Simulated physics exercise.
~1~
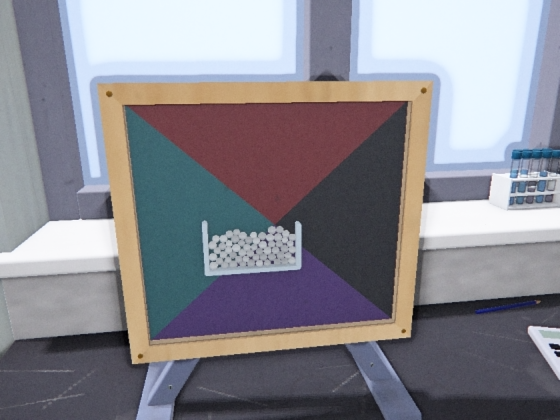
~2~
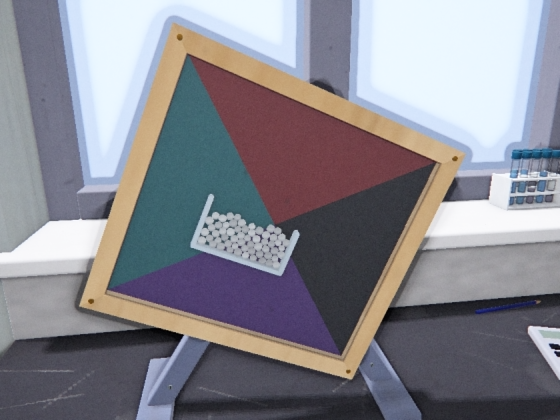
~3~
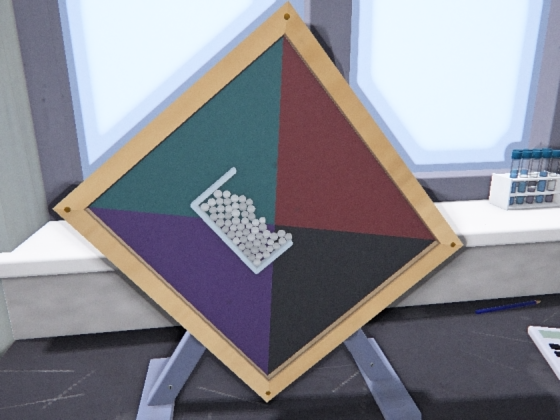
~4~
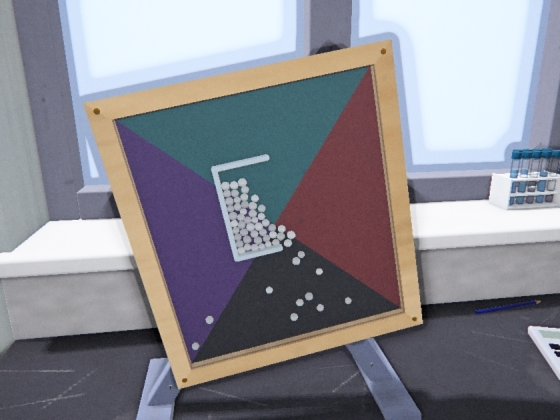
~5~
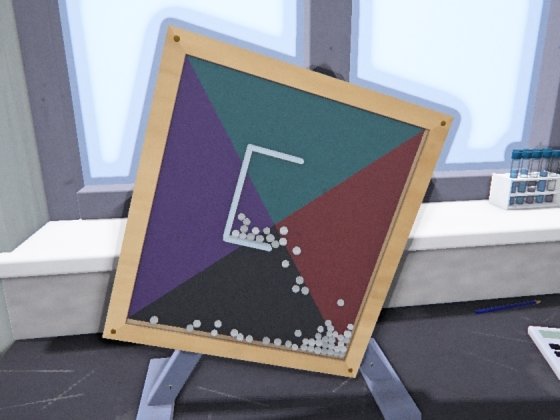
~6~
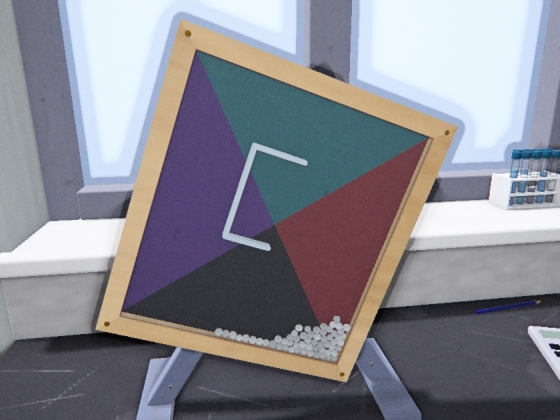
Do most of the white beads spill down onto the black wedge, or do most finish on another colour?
Most of them spill out of the small tray and finish on the black wedge, along the bottom edge of the board. The rest lie on the red wedge beside it.
